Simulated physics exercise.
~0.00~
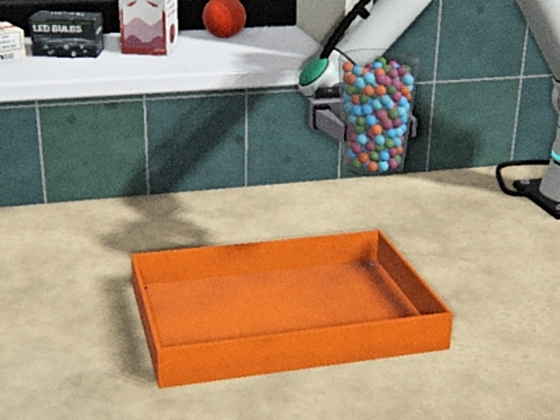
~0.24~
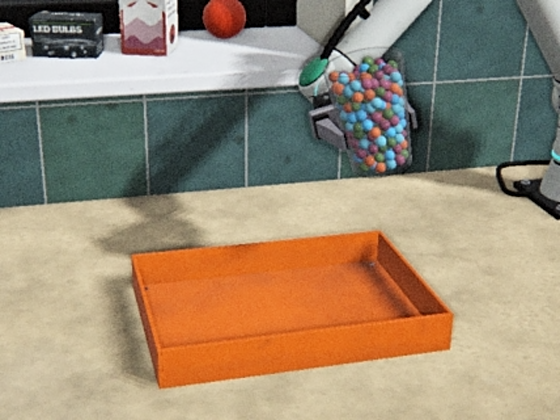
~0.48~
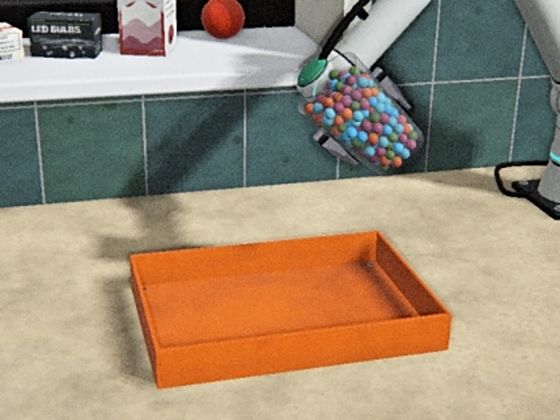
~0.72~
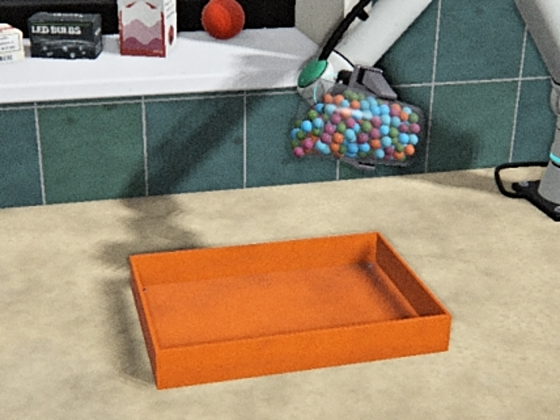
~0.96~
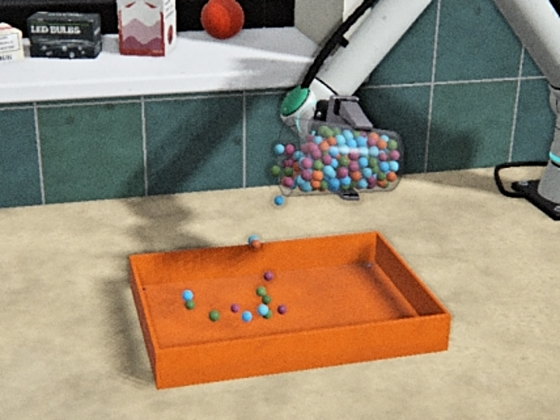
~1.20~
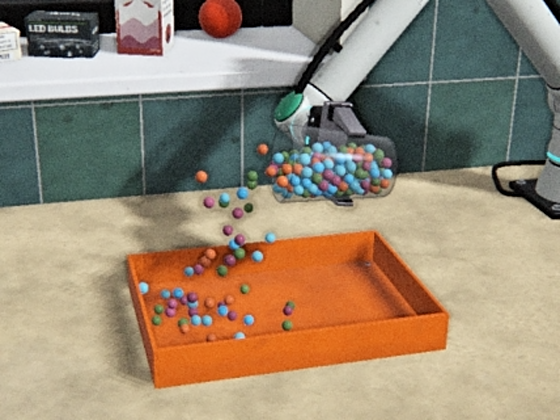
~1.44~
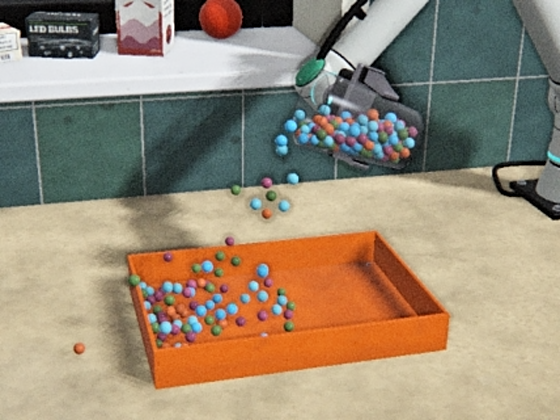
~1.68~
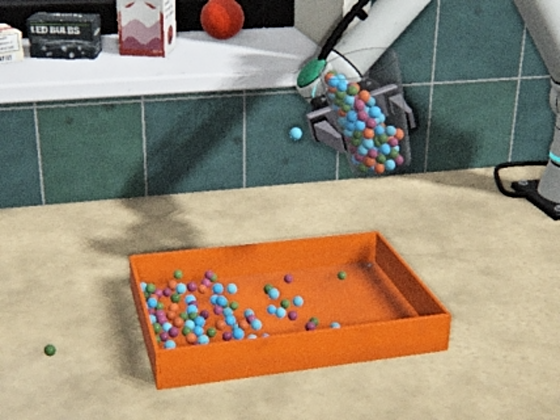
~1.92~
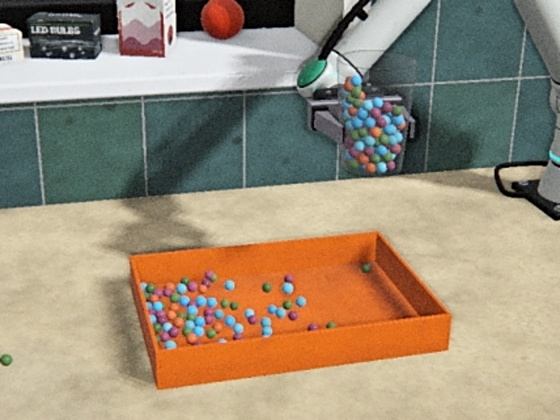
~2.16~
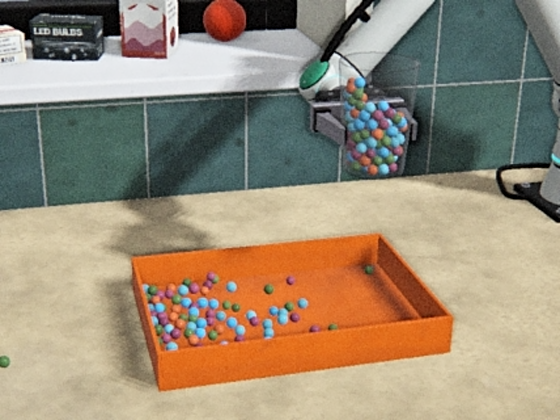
We see a robot arm tip a clear beaker of colourful round sweets to the left over an orange tray, spilling many into its left side while a stray one rolls leftward across the table, then turn the beaker upright again, still more than half full.
